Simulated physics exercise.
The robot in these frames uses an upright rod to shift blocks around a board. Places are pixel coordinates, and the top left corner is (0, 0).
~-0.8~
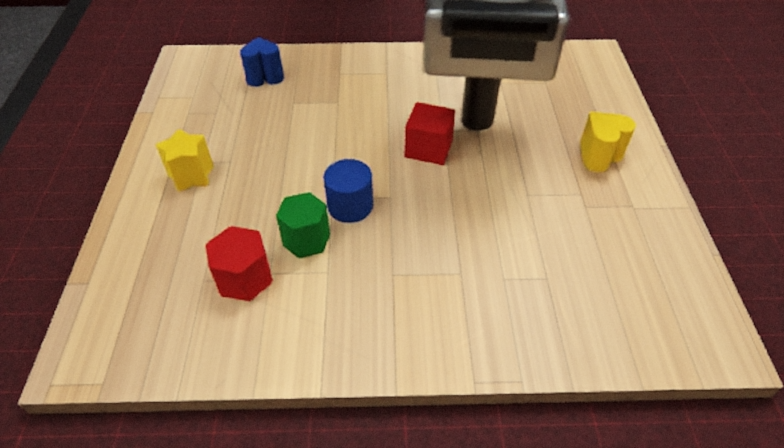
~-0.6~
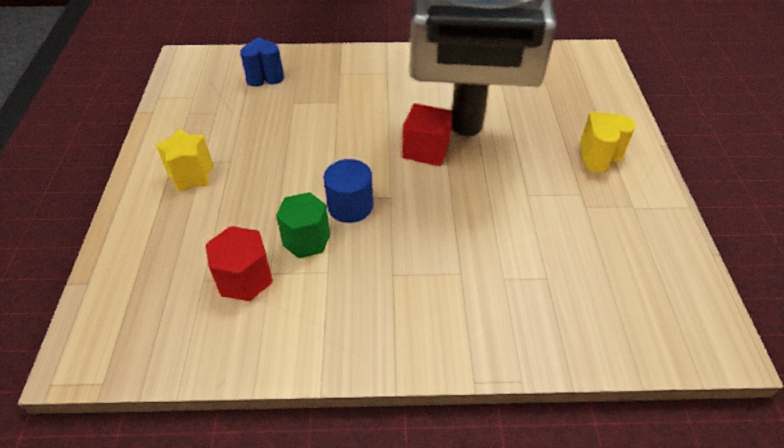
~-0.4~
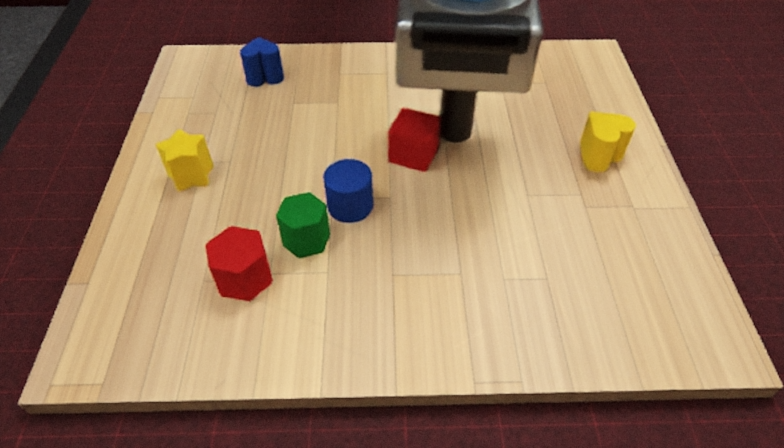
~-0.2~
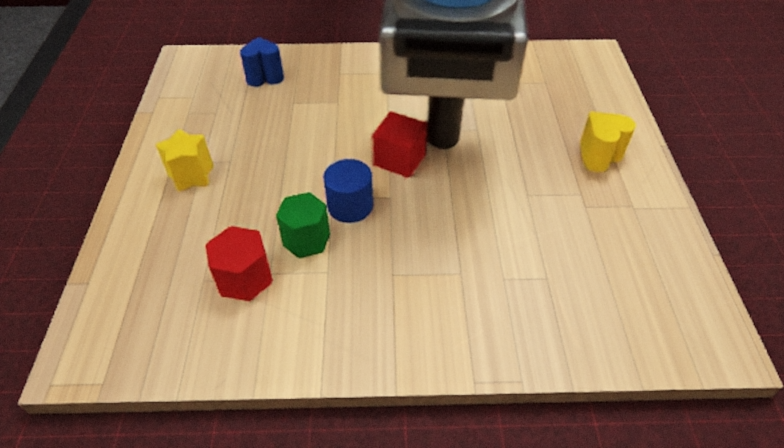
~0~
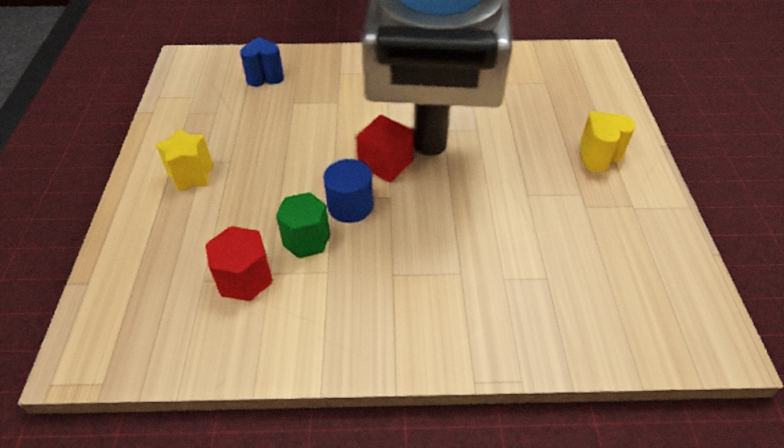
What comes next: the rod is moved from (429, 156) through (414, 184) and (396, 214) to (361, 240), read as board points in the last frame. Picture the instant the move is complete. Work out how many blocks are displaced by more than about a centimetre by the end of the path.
Blocks moved: One.
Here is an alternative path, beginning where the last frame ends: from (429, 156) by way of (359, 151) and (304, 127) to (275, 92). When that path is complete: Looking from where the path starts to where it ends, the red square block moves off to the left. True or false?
The claim holds.
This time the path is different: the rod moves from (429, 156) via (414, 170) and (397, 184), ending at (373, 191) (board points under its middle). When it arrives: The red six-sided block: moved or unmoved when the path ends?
That block is going to be left alone.
What follows on the original path. One third of the way, rod (415, 173); red square block (373, 141), turned 50° clockwise.
Two thirds of the way, rod (395, 204); red square block (372, 141), turned 55° clockwise.
At the end, rod (361, 229); blue circular block still; red square block (372, 141), turned 55° clockwise.
